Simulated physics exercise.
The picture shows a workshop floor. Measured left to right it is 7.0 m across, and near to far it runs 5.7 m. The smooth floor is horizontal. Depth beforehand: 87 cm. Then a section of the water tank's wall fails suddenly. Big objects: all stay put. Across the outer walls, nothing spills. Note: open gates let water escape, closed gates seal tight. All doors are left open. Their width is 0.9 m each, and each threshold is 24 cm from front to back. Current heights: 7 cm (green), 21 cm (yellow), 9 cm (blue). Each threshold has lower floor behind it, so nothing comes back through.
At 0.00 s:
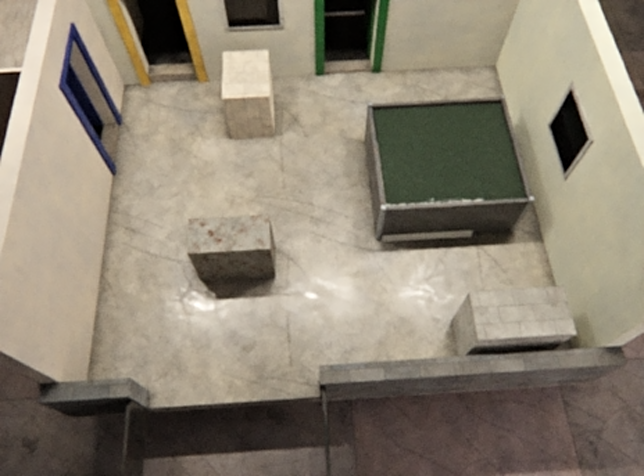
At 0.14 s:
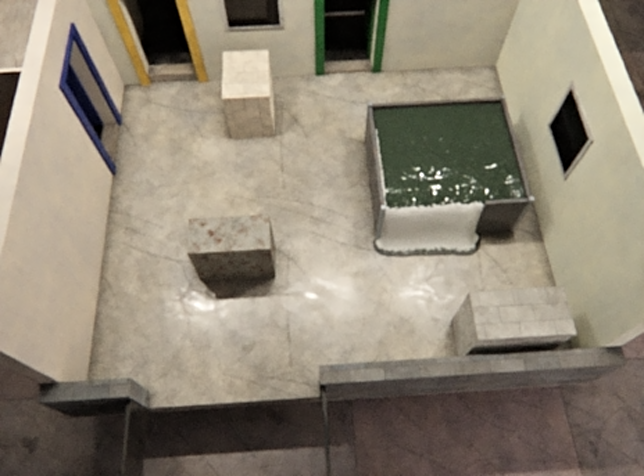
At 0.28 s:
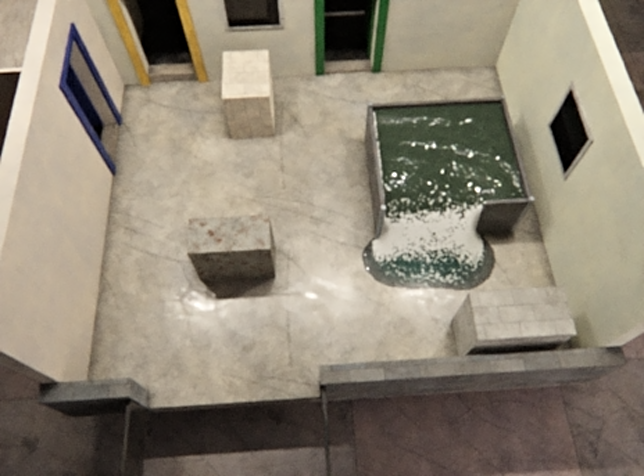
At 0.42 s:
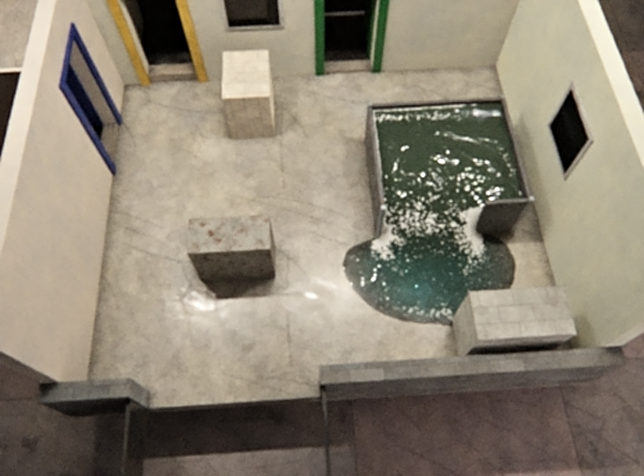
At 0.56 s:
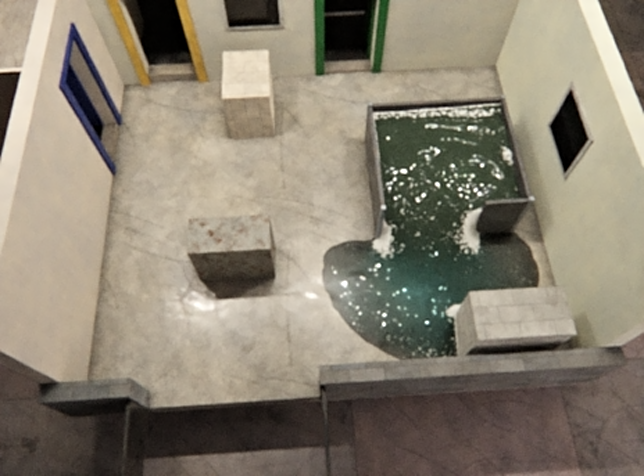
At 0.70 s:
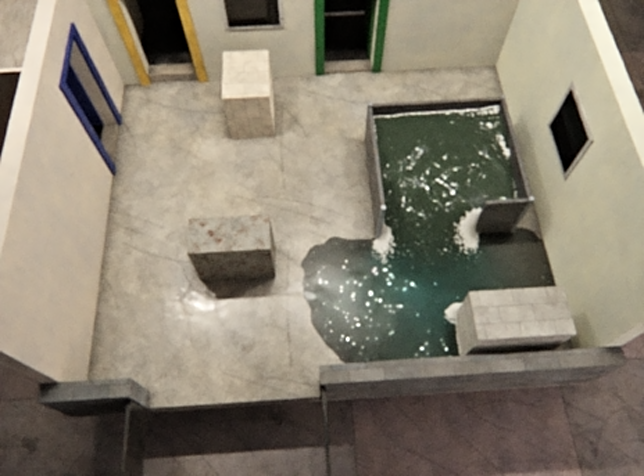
In a pale-walled room with a smooth floor and several blocks, a tank of dark green water sits still at the right. Its front opens and white, foaming water pours through the gap, then spreads across the floor in a widening dark pool, reaching the low front wall and surrounding part of the light block nearby.
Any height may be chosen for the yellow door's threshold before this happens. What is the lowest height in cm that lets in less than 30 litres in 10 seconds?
9.5 cm.
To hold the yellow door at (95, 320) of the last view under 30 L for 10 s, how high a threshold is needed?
Roughly 20 cm.
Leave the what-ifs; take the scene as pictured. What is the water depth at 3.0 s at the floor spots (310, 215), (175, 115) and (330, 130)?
Taking the spots in order: About 0, 0 and 0 centimetres.
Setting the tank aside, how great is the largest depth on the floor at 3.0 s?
Max depth: About 36 cm.
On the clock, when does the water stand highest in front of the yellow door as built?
I'd guess close to 7.5 seconds.
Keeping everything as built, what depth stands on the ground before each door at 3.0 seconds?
Before green it's 0 cm, before yellow 0 cm, before blue 0 cm.
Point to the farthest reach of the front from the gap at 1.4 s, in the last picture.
Around (240, 384).
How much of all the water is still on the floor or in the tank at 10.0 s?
Around 76 percent is still there.
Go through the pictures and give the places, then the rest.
In the first frame, still water, 87 cm deep, in the water tank at (446, 153); the yellow door at (161, 41) is dry.
In the second frame, the gap is at (429, 223), the front 0.3 m out at (457, 251); the back of the water tank holds 87 cm.
In the third frame, water pours out at (428, 225) and has run 0.9 m, to (440, 284); about 14 cm deep outside, 86 cm at the back.
In the fourth frame, the gap is at (428, 226), the front 1.4 m out at (430, 319); the back of the water tank holds 80 cm.
In the fifth frame, the gap is at (427, 227), the front 2.1 m out at a hidden place; the back of the water tank holds 74 cm.
In the sixth frame, the gap is at (428, 227), the front 2.2 m out at a hidden place; the back of the water tank holds 75 cm; the yellow door at (161, 41), 5.4 m from the gap, is still 4.5 m from the nearest water.
After 1.4 s water covers 25 % of the floor, deepest (57 cm) near (416, 360); it has not reached the yellow door.
After 3.0 s water covers 45 % of the floor, deepest (36 cm) near (567, 363); it has not reached the yellow door.
After 10.0 s water covers 100 % of the floor, deepest (12 cm) near (136, 160); 11 cm at the yellow door, 0 litres in over its 21 cm threshold.
At the yellow door as built, the water arrived by 4.7 s and peaked near 16 cm at 7.4 s.
Run again over the same 10 s with other heights there, 46 litres in over 8.5 cm, 7 litres over 12 cm. The limit of 30 litres is kept from about 9.5 cm up.
